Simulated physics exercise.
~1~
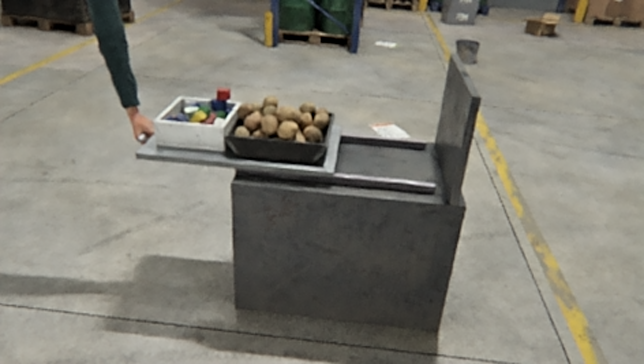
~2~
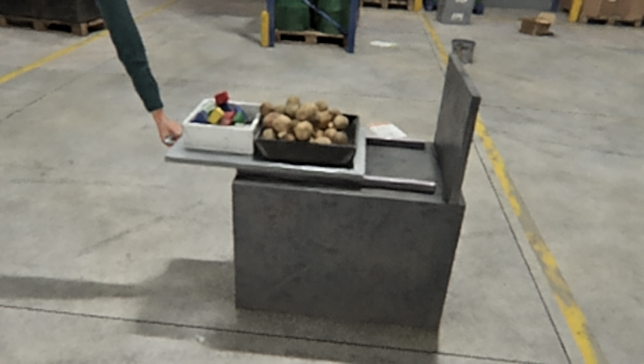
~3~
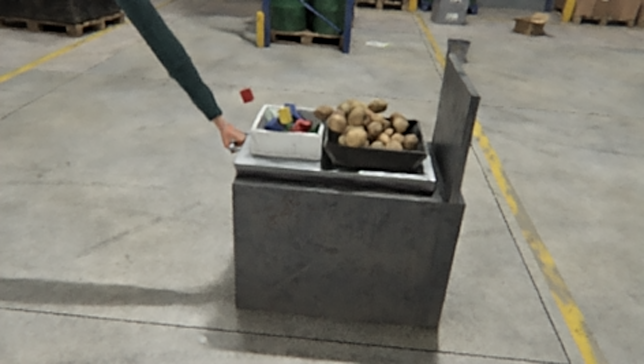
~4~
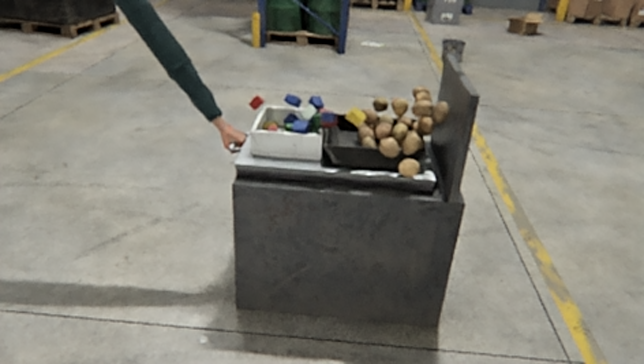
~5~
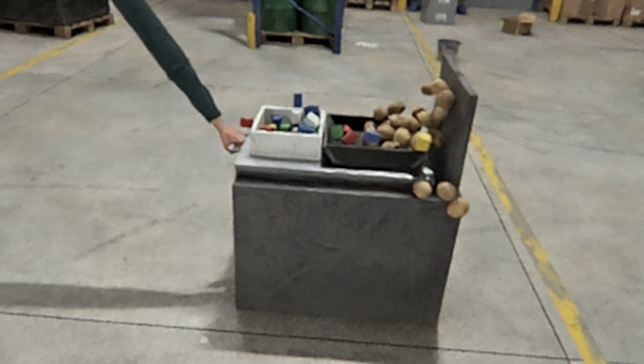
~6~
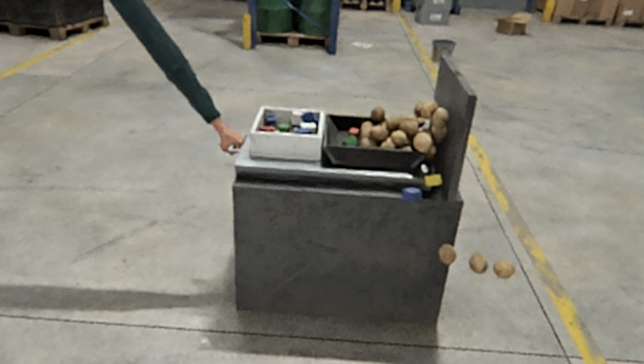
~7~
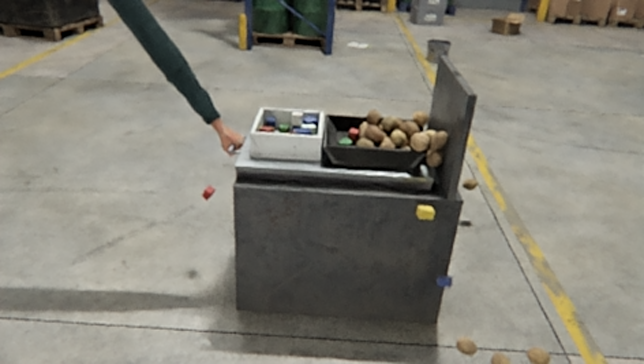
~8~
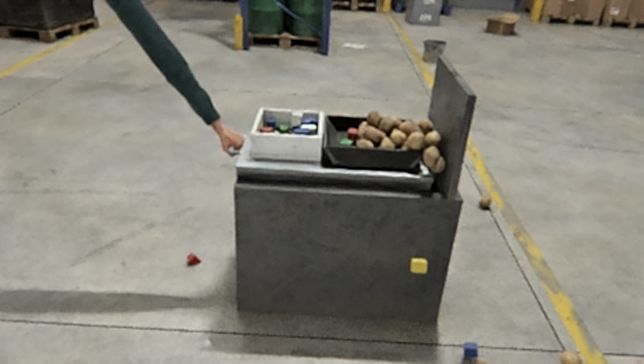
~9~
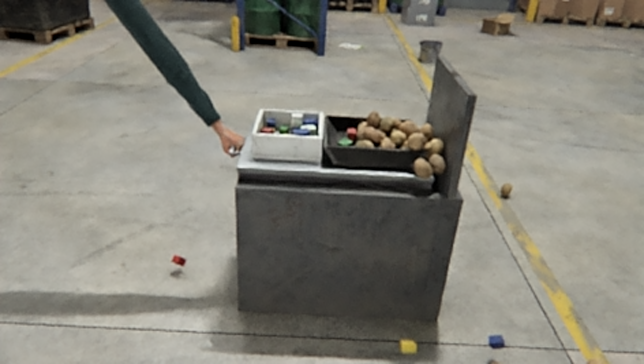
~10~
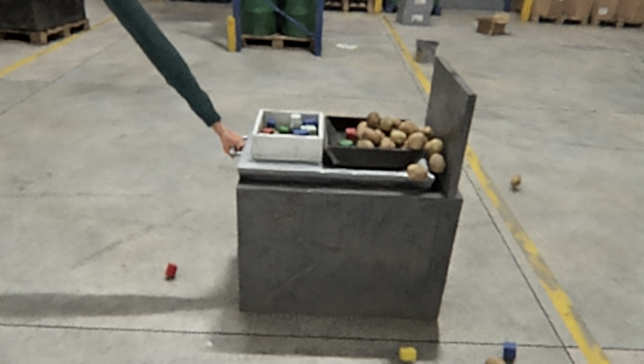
We see a hand push a sliding shelf with a white container of colourful bricks and a black container of potatoes rightward over a grey unit; it stops abruptly, pieces fly up and spill, some bricks landing among the potatoes, others scattering on the floor while both containers stay partly filled.
